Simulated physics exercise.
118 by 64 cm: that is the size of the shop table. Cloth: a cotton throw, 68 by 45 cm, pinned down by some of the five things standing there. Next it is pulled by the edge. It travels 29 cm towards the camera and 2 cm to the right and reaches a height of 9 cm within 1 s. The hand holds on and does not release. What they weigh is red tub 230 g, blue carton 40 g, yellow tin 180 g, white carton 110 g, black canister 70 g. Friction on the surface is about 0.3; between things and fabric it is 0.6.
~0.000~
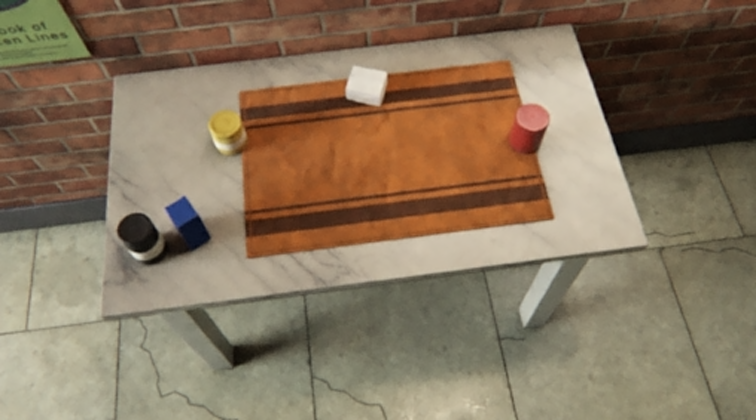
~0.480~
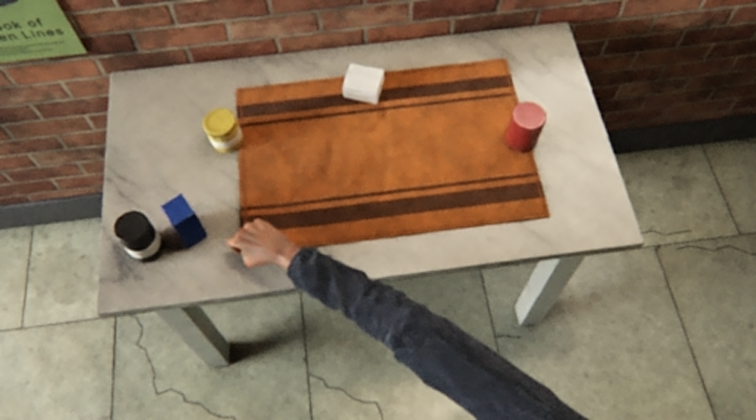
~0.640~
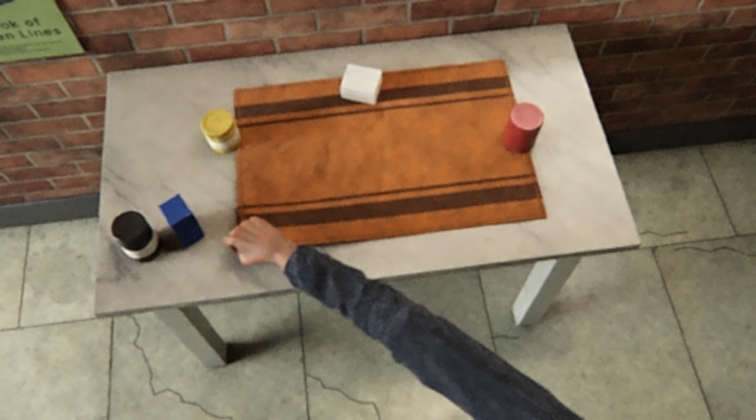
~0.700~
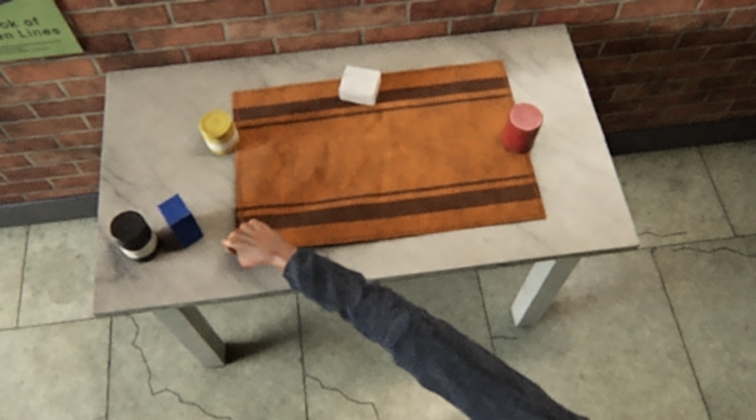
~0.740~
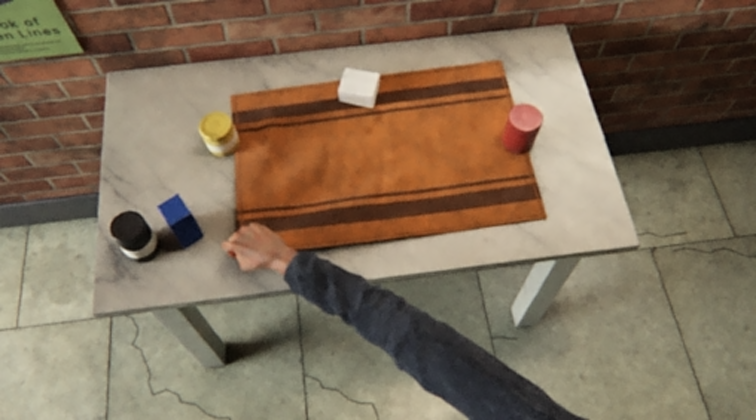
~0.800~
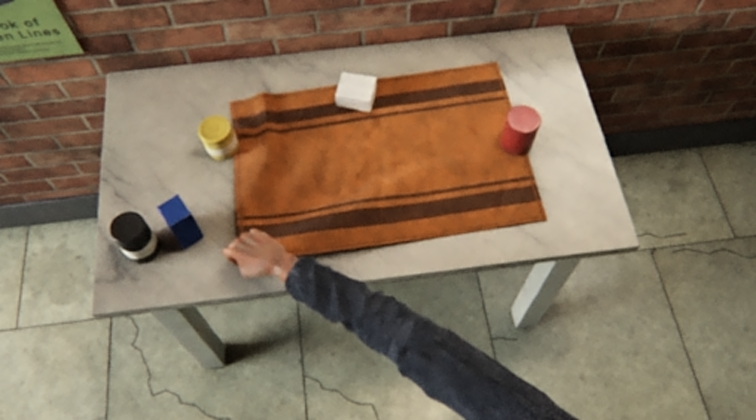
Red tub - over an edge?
It will still be on the surface.
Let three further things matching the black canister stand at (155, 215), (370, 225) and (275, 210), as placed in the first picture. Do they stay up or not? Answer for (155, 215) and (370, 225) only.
In order: Holds on; comes off.
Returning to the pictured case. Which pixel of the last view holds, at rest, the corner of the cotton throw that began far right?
In the final picture you'd find it somewhere near (429, 99).
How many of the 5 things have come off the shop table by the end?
0.
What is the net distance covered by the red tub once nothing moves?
Net displacement - red tub 15 cm.
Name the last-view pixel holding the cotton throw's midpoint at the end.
About (352, 235).
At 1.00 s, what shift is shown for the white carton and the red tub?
Shift - white carton 8 cm, red tub 4 cm.
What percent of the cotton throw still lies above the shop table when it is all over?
Roughly 75% of it.
At 1.0 s, 100 % of the cotton throw is still over the top; red tub 3 cm off its start, white carton 9 cm off its start, yellow tin 5 cm off its start.
At 1.2 s, 90 % of the cotton throw is still over the top; red tub 7 cm off its start, white carton 17 cm off its start, yellow tin 5 cm off its start.
At 1.4 s, 80 % of the cotton throw is still over the top; red tub 12 cm off its start at (490, 147), white carton 25 cm off its start at (308, 157), yellow tin 5 cm off its start at (213, 141).
At 1.6 s, 75 % of the cotton throw is still over the top; red tub 14 cm off its start, white carton 28 cm off its start, yellow tin 5 cm off its start.
At 3.2 s, 75 % of the cotton throw is still over the top; red tub 14 cm off its start at (484, 153), white carton 28 cm off its start at (302, 169), yellow tin 5 cm off its start at (213, 142).
